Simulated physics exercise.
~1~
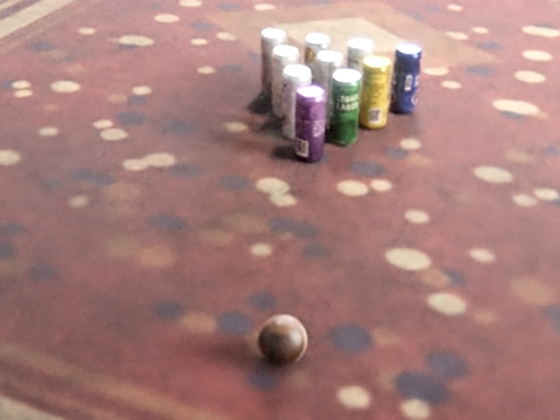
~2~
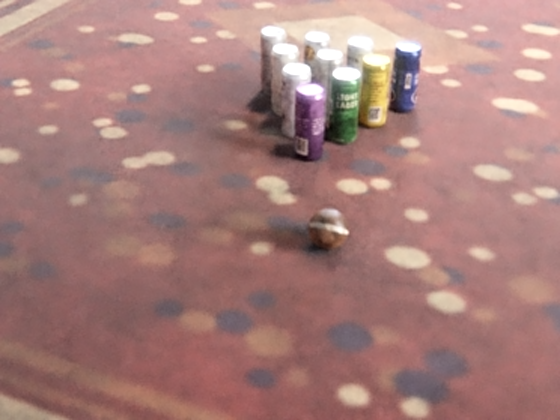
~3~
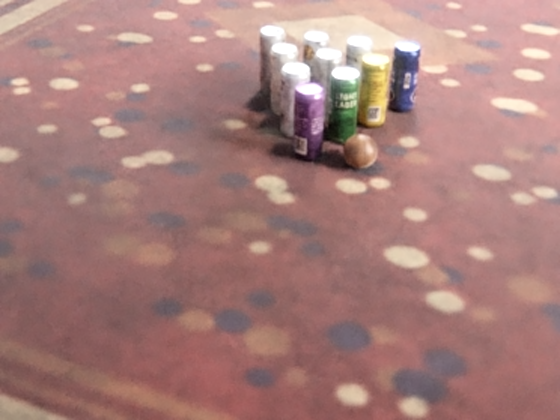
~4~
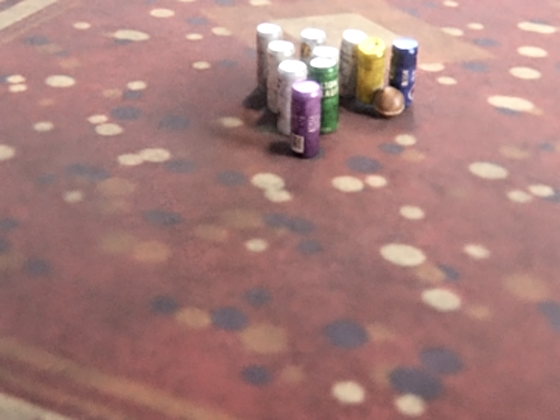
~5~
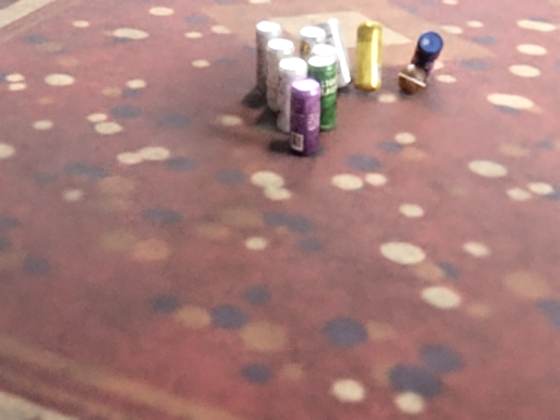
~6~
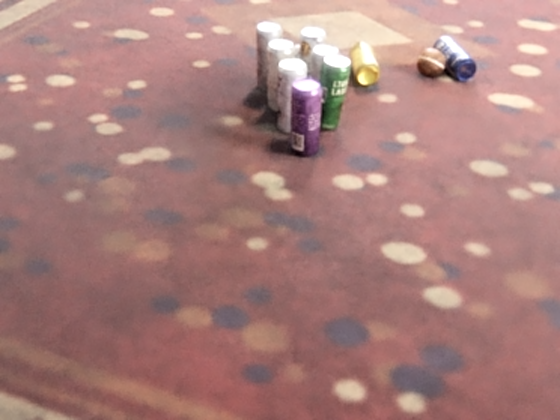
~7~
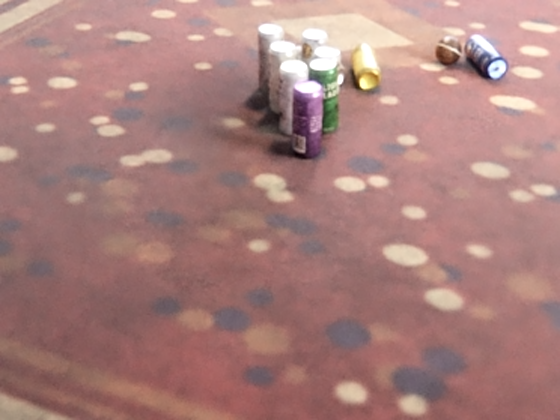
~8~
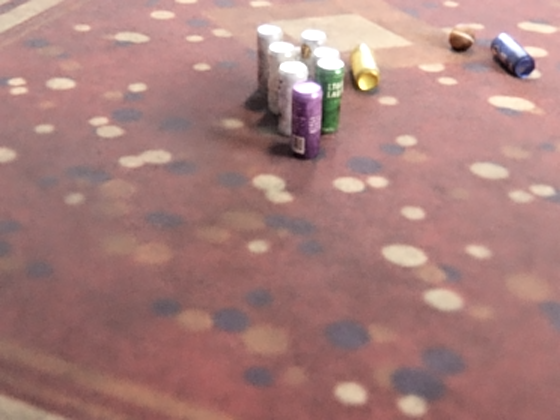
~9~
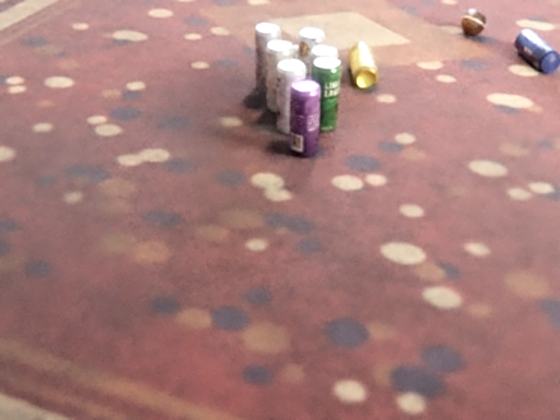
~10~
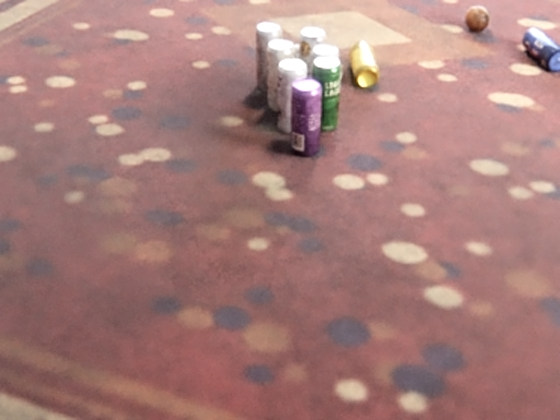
A wedge of tubes is struck by a rolling ball, toppling blue and yellow ones rightward.
